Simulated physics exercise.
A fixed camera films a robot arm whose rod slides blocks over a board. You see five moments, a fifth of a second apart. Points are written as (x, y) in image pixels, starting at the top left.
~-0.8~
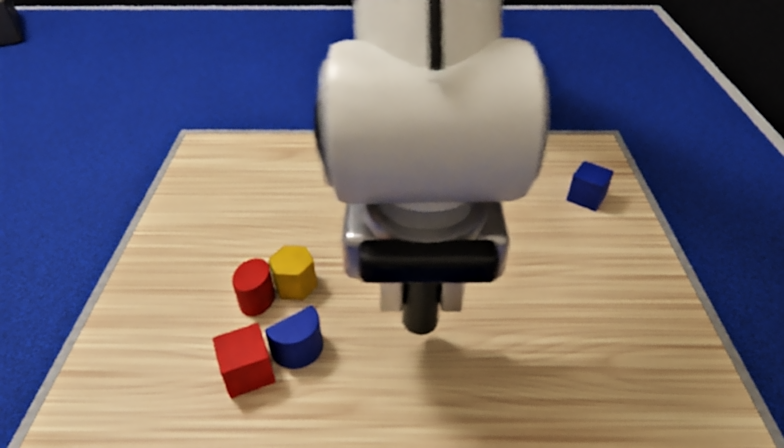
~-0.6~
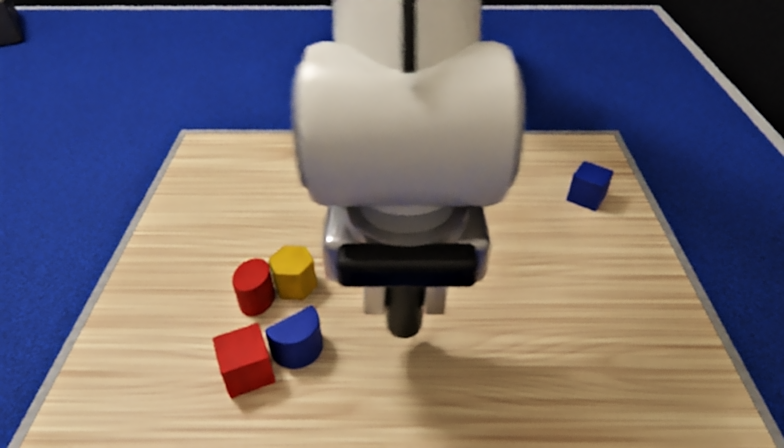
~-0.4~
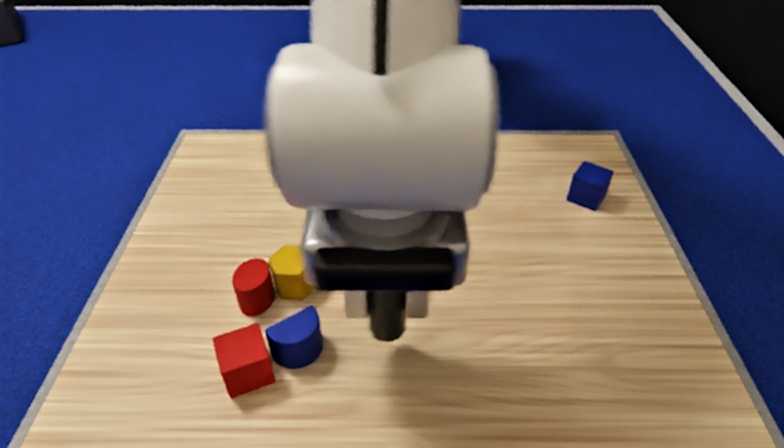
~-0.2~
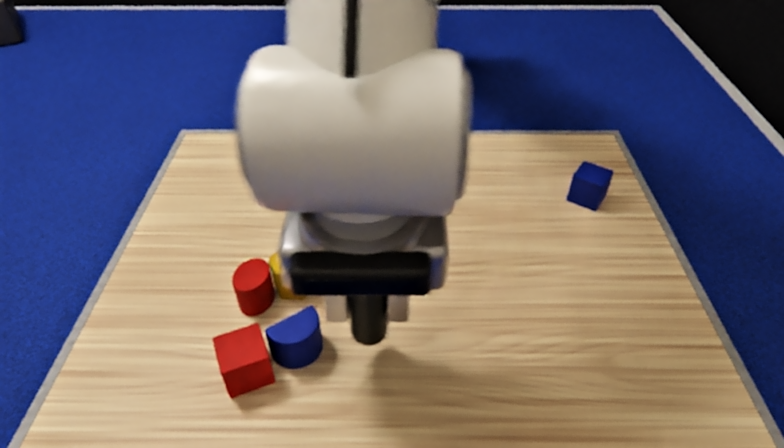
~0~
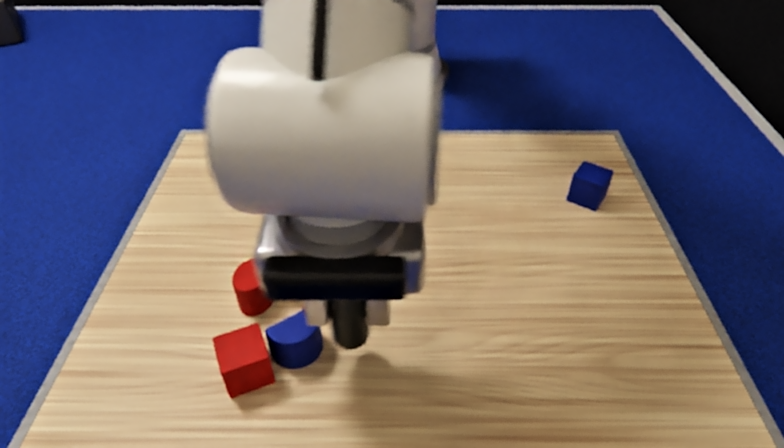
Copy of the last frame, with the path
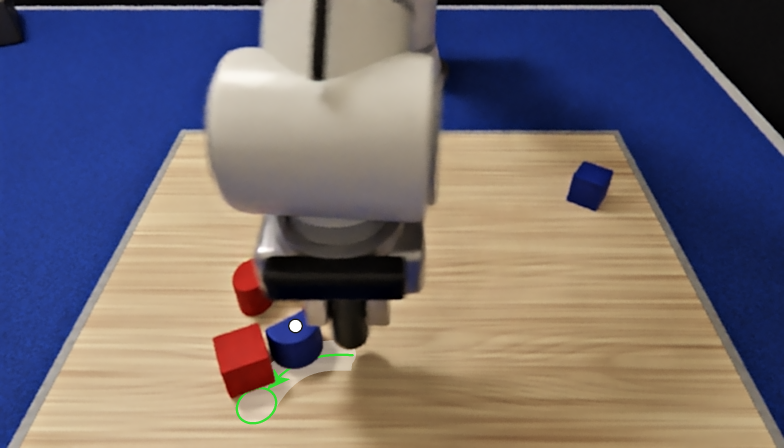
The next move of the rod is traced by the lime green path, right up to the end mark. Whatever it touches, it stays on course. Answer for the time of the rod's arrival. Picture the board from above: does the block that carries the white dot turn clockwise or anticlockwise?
Rotation: Clockwise.
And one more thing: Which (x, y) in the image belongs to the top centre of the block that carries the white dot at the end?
Its top centre lands on (256, 324).
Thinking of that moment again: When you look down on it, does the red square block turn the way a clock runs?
No, it doesn't check out.
Path on the board, from (353, 355) by way of (316, 357) and (281, 375) to (257, 405); the dot is on the blue D-shaped block.
Halfway along, rod at (292, 345); red square block at (218, 351), turned 35° anticlockwise; blue D-shaped block at (259, 324), turned 20° clockwise.
At the end, rod at (251, 387); red square block at (216, 352), turned 35° anticlockwise; yellow six-sided block in place; blue D-shaped block at (256, 324), turned 30° clockwise.
